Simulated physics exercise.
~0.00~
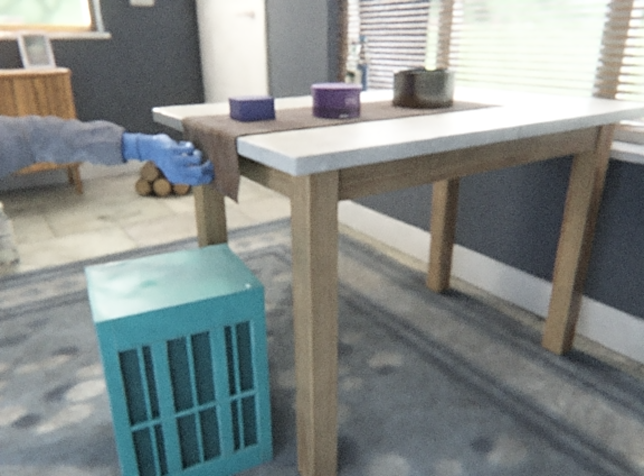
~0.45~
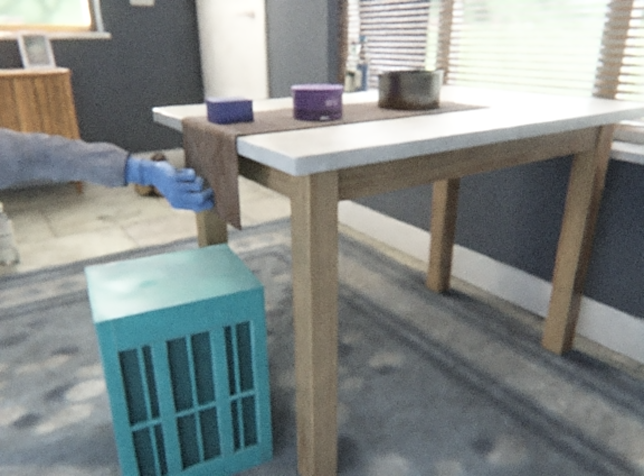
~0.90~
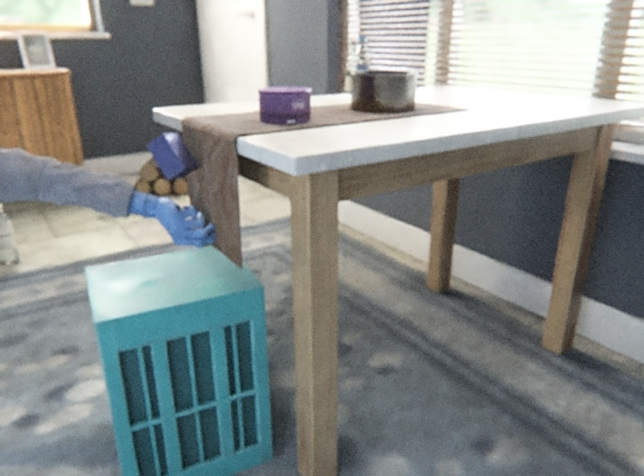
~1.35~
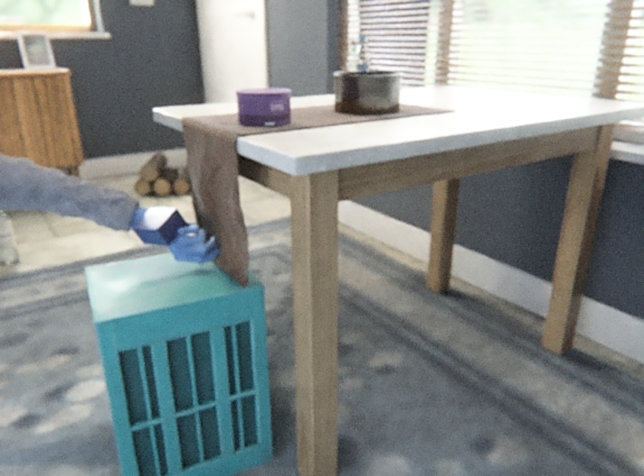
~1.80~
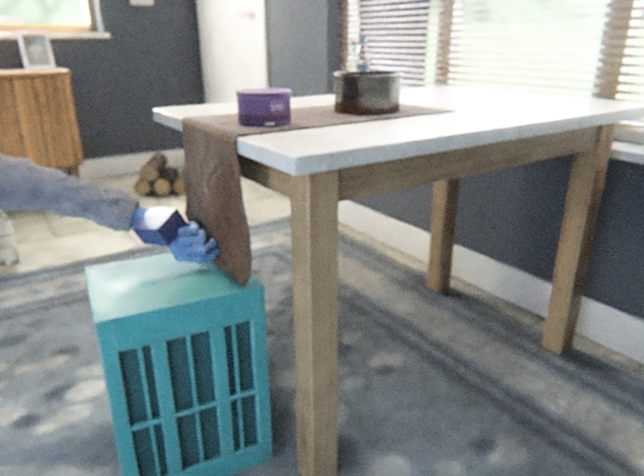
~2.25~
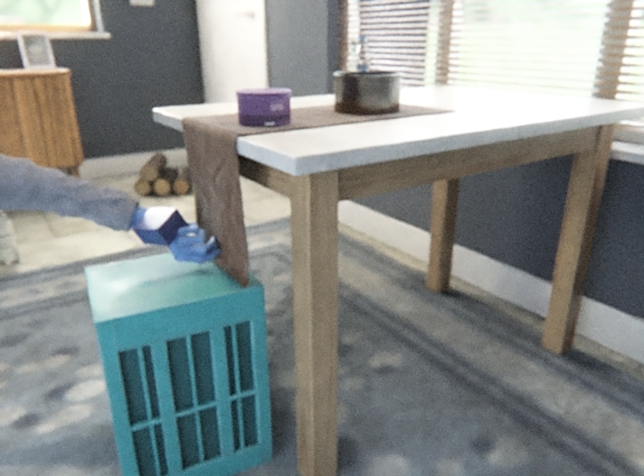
Brown cloth being pulled over a table's end by a blue-gloved hand, tub and pot riding along, blue block tipping off the edge.
